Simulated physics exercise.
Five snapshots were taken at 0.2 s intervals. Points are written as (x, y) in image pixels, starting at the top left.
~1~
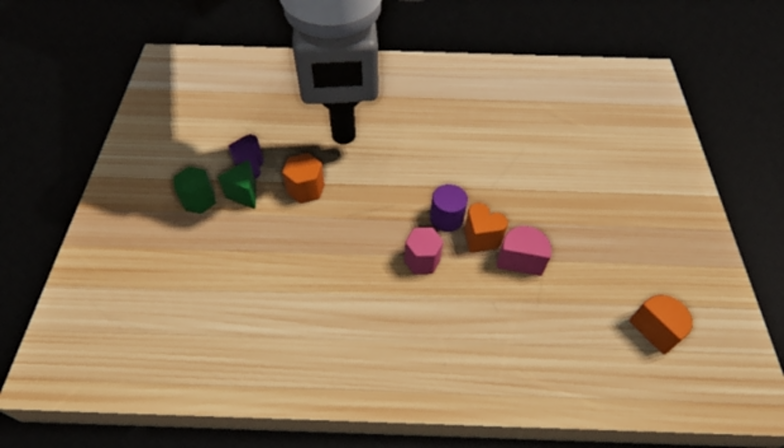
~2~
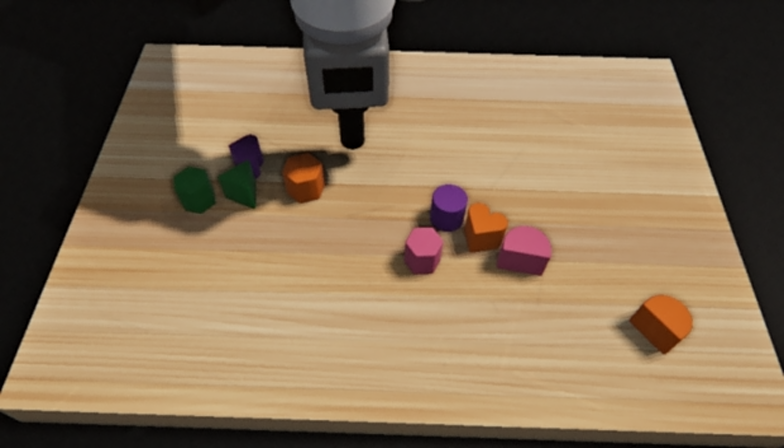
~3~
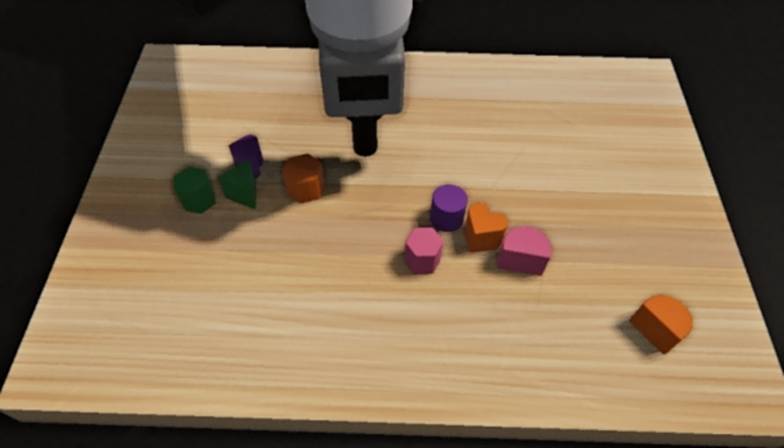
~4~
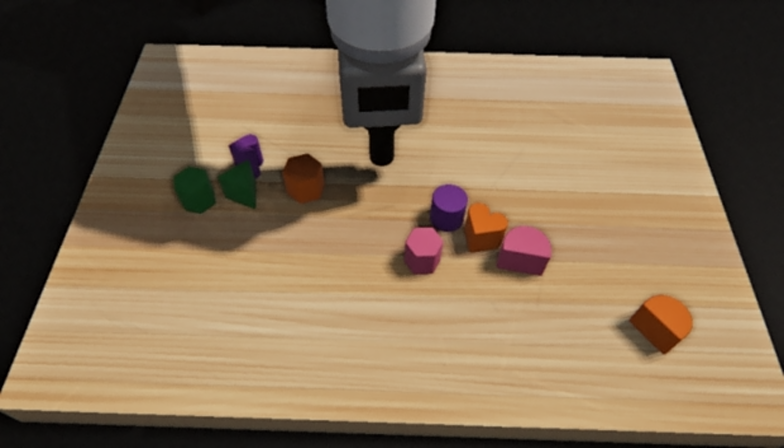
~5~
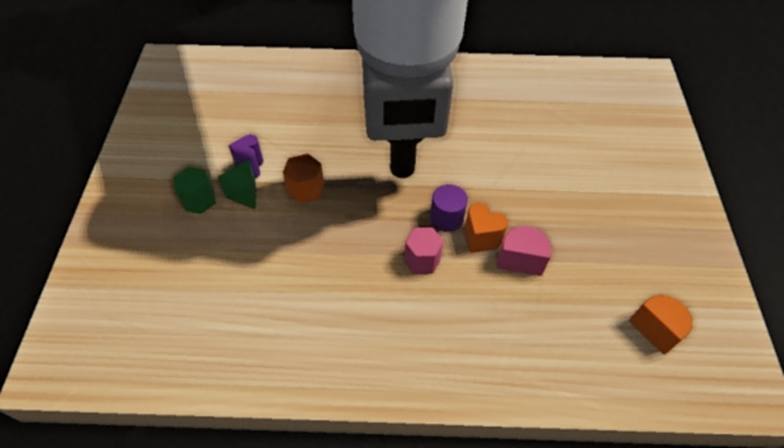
Robotic arm with a black tip moving right and slightly toward the viewer above a wooden board of motionless coloured blocks.
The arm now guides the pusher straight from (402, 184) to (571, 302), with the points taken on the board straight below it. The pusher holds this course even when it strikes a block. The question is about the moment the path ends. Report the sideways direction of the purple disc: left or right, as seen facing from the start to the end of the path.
It heads left.
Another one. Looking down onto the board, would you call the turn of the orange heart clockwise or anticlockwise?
Answer: With the clock.
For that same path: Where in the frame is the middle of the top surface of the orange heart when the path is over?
Somewhere near (561, 234).
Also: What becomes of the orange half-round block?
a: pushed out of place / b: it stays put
My answer is option b.
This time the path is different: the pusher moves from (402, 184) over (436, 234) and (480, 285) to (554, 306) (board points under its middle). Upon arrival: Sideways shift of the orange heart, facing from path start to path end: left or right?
The left.
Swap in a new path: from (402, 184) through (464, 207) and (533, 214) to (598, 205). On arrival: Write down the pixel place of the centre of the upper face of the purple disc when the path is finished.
The middle of its upper face will lie at (466, 212).
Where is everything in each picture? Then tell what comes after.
In the first frame, pusher tip (344, 136); block tops, pink six-sided block (424, 241); purple disc (450, 197); orange heart (486, 218); pink half-round block (528, 241); orange half-round block (672, 313).
In the second frame, pusher (353, 141); blocks unchanged.
In the third frame, pusher (365, 148); blocks unchanged.
In the fourth frame, pusher (382, 157); blocks unchanged.
In the fifth frame, pusher (402, 169); pink six-sided block (424, 241); purple disc (450, 197); orange heart (486, 218); pink half-round block (528, 241); orange half-round block (672, 313).
On the path given first. One third of the way, pusher (456, 206); purple disc (487, 209); orange heart (517, 227), turned 55° clockwise; pink half-round block (546, 257), turned 15° anticlockwise.
Two thirds of the way, pusher (514, 247); purple disc (529, 218); orange heart (561, 234); pink half-round block (562, 270).
At the end, pusher (579, 289); pink six-sided block in place; purple disc (529, 218); orange heart (561, 234), turned 145° clockwise; pink half-round block (617, 302), turned 25° anticlockwise; orange half-round block in place.
